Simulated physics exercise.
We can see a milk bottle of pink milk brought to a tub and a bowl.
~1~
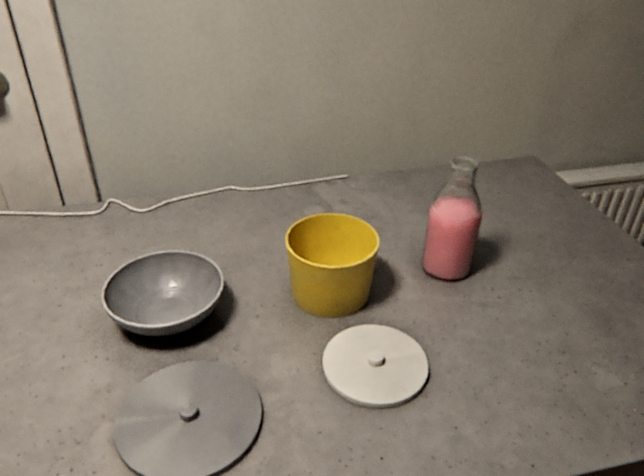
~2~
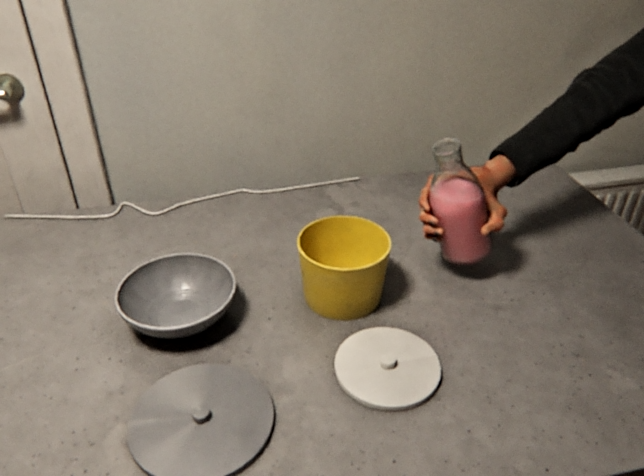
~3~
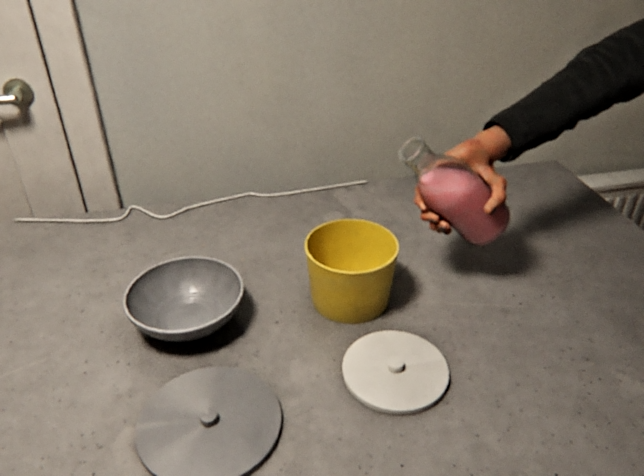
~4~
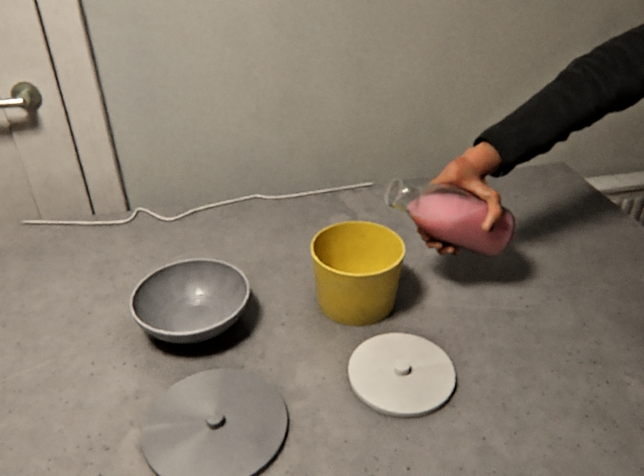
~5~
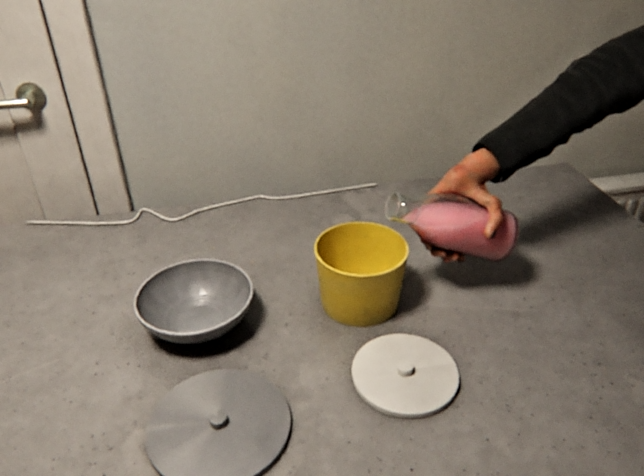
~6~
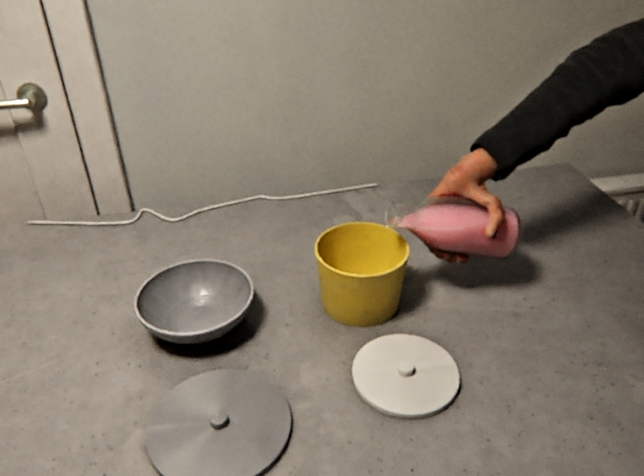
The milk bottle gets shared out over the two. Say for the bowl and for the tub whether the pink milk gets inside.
Bowl - yes, inside. Tub - yes, inside.
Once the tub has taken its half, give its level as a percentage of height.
Near 25 in a hundred.
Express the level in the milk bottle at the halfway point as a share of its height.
I'd say around 30 percent of its height.
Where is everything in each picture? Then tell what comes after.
The first frame shows at the start; milk bottle (455, 216) about two thirds full; tub (331, 267) open; bowl (167, 302) open.
In the second frame, a hand has the milk bottle; milk bottle about two thirds full, surface at (455, 190); tub (343, 269) open.
The third frame shows tilting; milk bottle (449, 187) tipped 45° with all of its load; bowl (188, 308) open.
The fourth frame shows no stream yet; milk bottle (445, 212) tipped 60° with all of its load; tub (357, 275) open.
The fifth frame shows still nothing leaves it; milk bottle (447, 221) tipped 65° with all of its load; bowl (197, 310) open.
The sixth frame shows on the point of pouring; milk bottle (448, 223) tipped 70° with all of its load; tub (361, 276) open; bowl (198, 311) open.
Shortly, the pink milk goes into the tub.
Then, the pink milk goes into the bowl.
At the finish, the tub has its share inside; the bowl has its share inside.
